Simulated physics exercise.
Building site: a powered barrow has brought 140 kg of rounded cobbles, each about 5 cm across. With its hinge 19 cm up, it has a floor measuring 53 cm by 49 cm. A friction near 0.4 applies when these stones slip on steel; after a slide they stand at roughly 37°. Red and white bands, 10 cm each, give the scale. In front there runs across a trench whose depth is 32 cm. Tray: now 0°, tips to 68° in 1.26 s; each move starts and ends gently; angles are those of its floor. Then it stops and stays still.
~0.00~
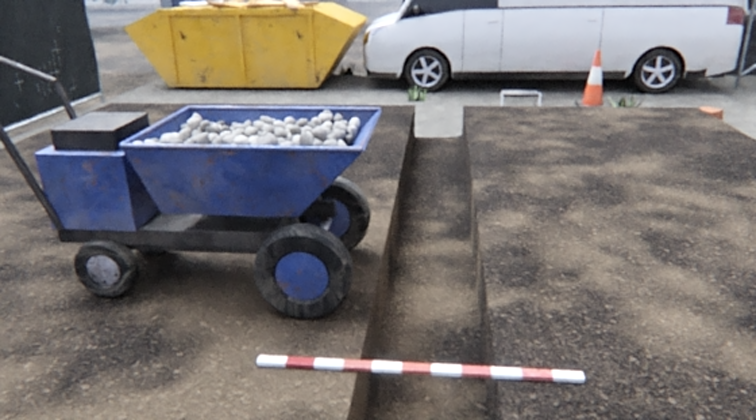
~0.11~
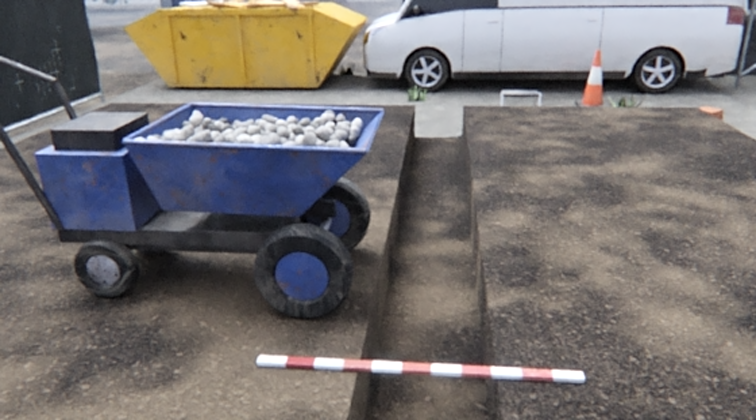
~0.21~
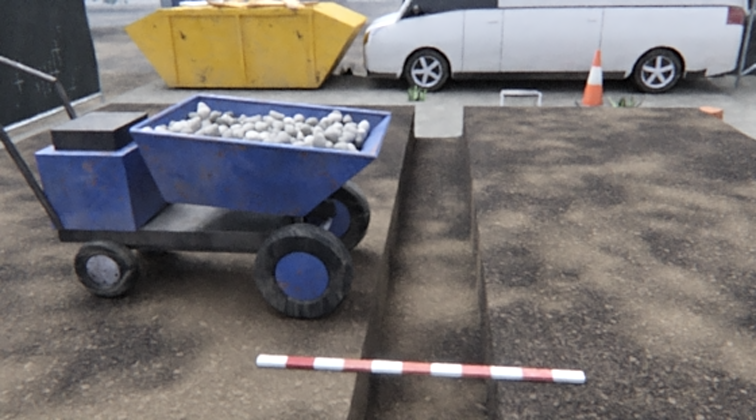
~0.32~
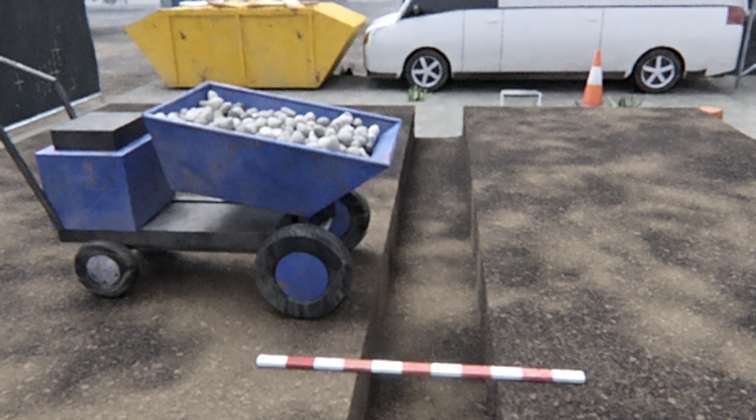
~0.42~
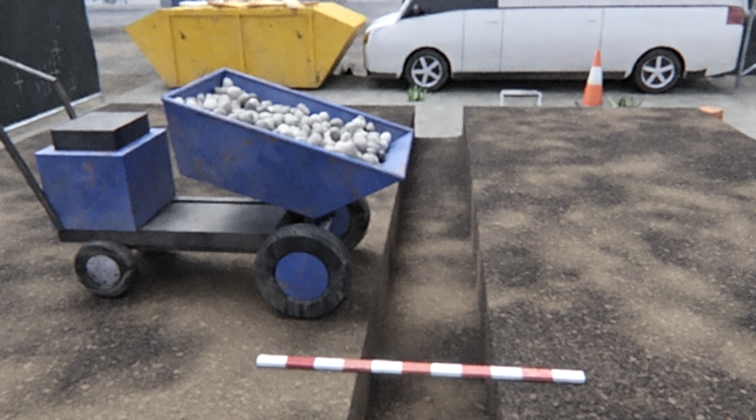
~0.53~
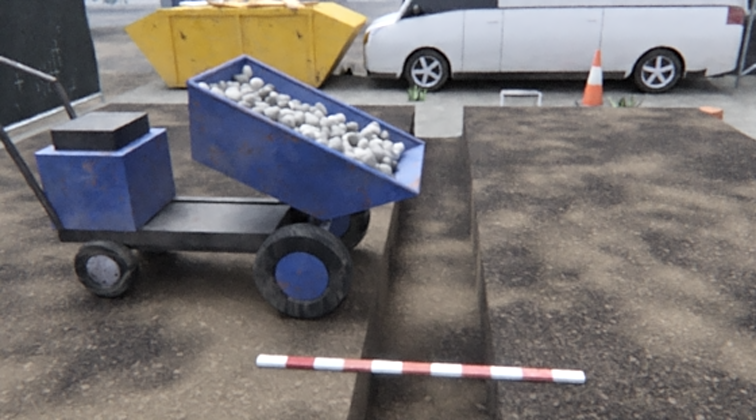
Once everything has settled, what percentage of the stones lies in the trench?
I would say 53 percent.
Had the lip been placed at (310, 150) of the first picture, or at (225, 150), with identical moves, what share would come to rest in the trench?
About 95 per cent first, then about 75 per cent.
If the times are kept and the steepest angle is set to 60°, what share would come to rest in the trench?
I'd guess some 60 in a hundred.
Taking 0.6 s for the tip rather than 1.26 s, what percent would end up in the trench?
With that timing, about 35 per cent.
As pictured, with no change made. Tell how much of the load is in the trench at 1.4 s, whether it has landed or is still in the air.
At that moment: Approx. 20 %.
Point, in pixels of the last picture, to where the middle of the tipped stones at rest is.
At about pixel (478, 319) in the last view.
After 0.9 s the floor is at 57°; 100 % in the tray; the foremost stones are at (455, 233).
After 1.4 s the floor is at 68°; 55 % in the tray, 18 % in the trench, 27 % past the trench; the foremost stones are at (563, 273).
After 1.7 s the floor is at 68°; 20 % in the tray, 33 % in the trench, 47 % past the trench; the foremost stones are at (672, 284).
After 3.7 s the floor is at 68°; 0 % in the tray, 53 % in the trench, 47 % past the trench; the foremost stones are at (756, 298).
